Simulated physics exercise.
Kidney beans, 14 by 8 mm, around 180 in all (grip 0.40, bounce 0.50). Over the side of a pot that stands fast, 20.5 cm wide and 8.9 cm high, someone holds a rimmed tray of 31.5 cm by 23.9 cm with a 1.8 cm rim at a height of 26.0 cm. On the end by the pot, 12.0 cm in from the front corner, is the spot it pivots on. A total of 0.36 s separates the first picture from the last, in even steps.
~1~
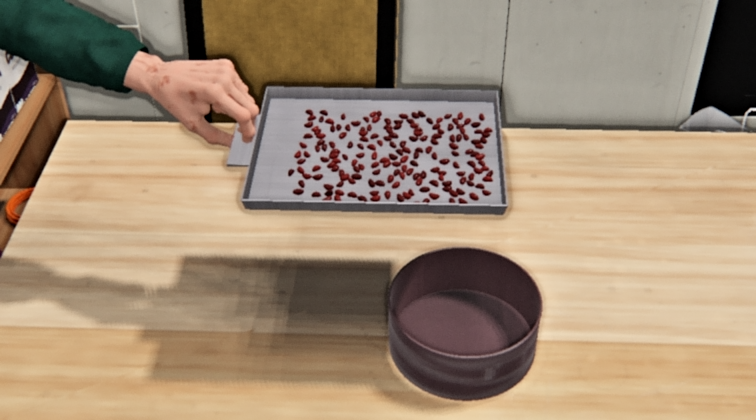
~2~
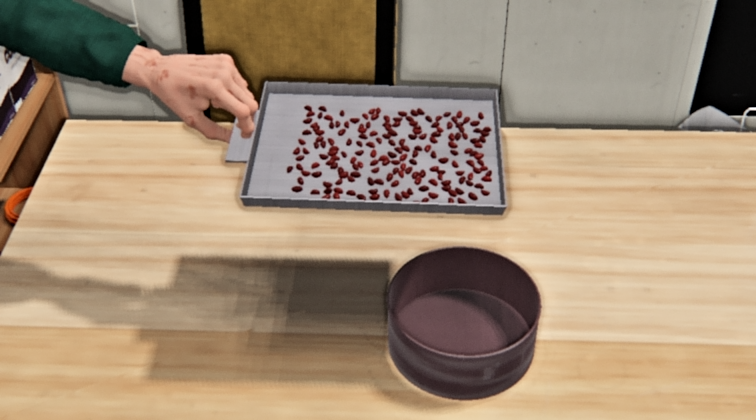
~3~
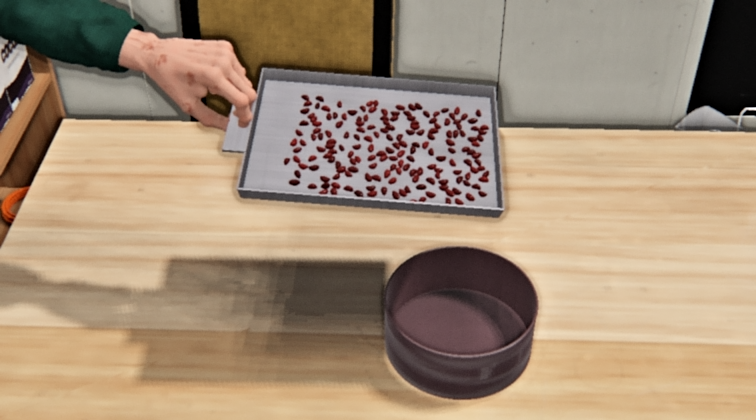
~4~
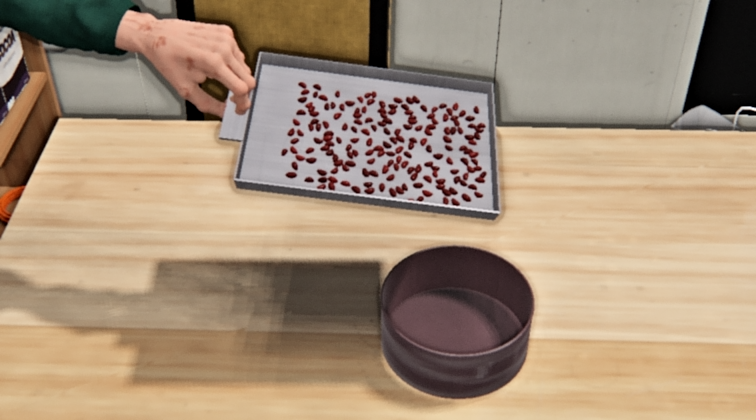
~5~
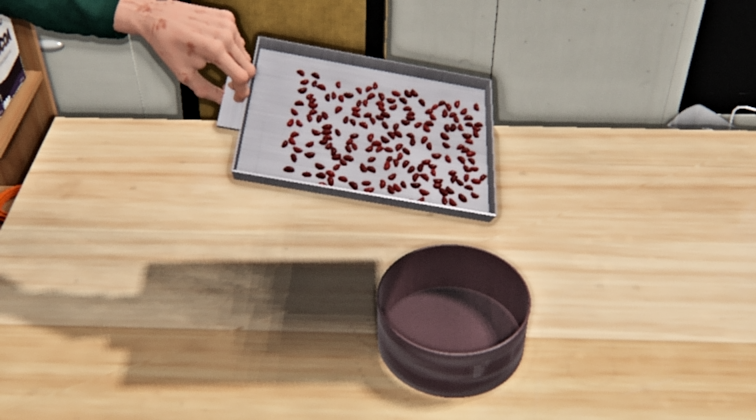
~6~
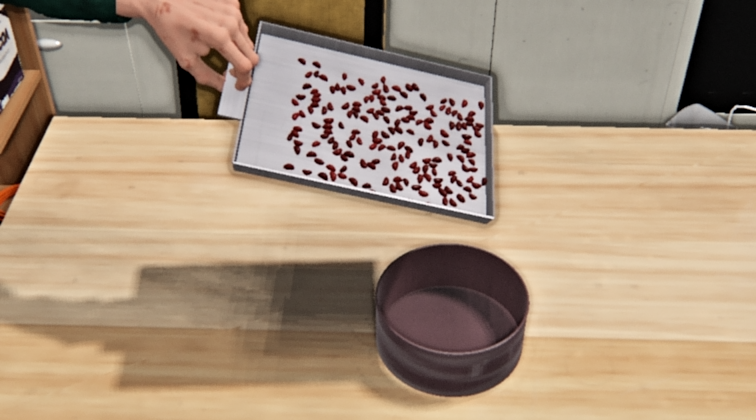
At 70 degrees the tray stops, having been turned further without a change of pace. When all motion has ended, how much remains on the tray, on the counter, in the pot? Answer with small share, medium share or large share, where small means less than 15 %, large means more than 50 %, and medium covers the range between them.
Tray - medium share; counter - small share; pot - large share.
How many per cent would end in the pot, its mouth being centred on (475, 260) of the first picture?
Close to 30 in a hundred.
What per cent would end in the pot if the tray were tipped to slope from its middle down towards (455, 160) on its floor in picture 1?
I'd estimate about 10 %.
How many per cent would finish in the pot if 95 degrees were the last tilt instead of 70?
Estimate: Roughly 100 percent.
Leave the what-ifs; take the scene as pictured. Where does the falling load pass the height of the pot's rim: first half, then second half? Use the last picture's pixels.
Around (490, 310), then around (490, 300).
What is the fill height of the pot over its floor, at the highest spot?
It reaches roughly 1.5 cm.
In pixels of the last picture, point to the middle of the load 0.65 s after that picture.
The load's centre is near (465, 192) at that time.
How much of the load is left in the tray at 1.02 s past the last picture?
70 %, give or take.
Then, 0.39 s after the last picture, tilt 43 degrees; the tray holds 100 %, the pot 0 %.
Then, 0.65 s after the last picture, tilt 60 degrees; the tray holds 95 %, the pot 0 %.
Then, 1.02 s after the last picture, tilt 70 degrees; the tray holds 70 %, the pot 20 %.
In the end, tray 30 %, counter 0 %, pot 65 %.
